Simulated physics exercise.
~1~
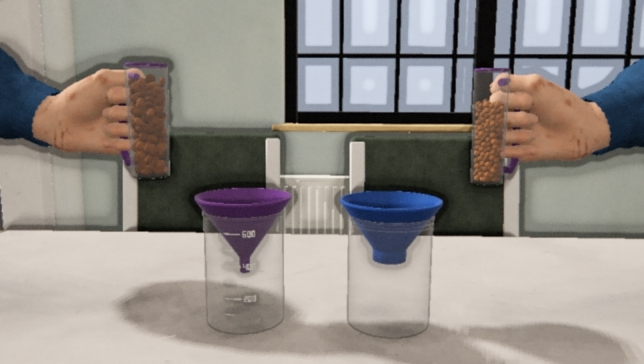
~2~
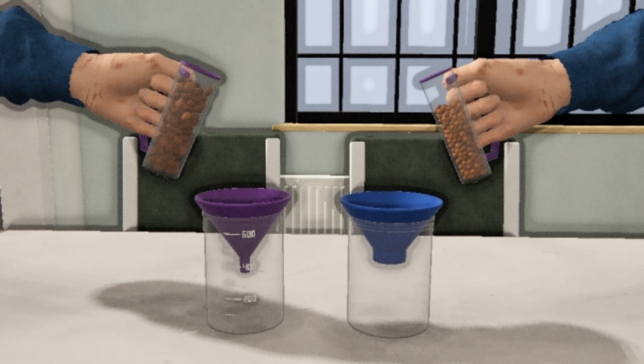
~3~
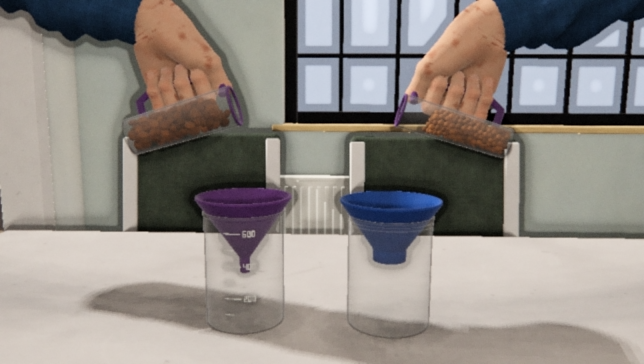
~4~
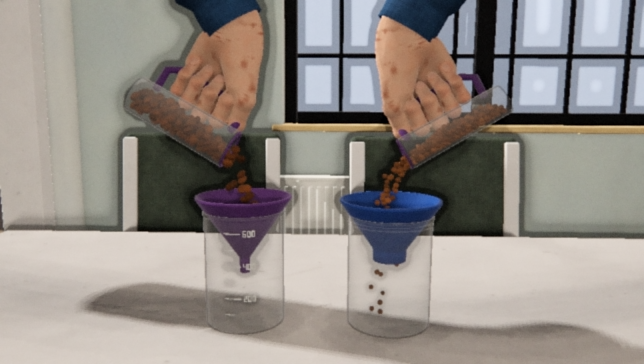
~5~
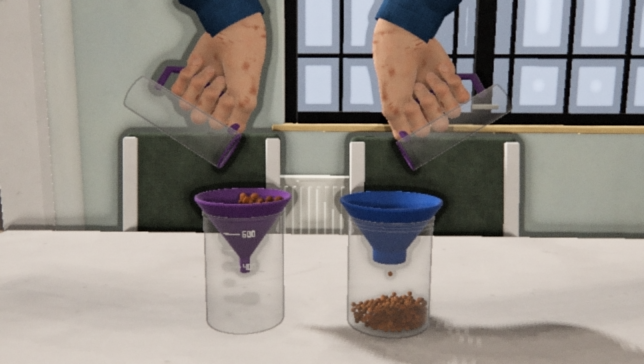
To begin with, two hands hold clear cups of small brown pieces above a table, where a purple funnel on the left and a blue funnel on the right each sit in a clear jar. The hands move inward and tilt the cups onto their sides, then tip them upside down. Pieces tumble into both funnels, and on the right some soon drop through into the jar. Finally both cups are empty, with the left load stuck in the purple funnel above an empty jar, while the right load lies piled at the bottom of its jar.
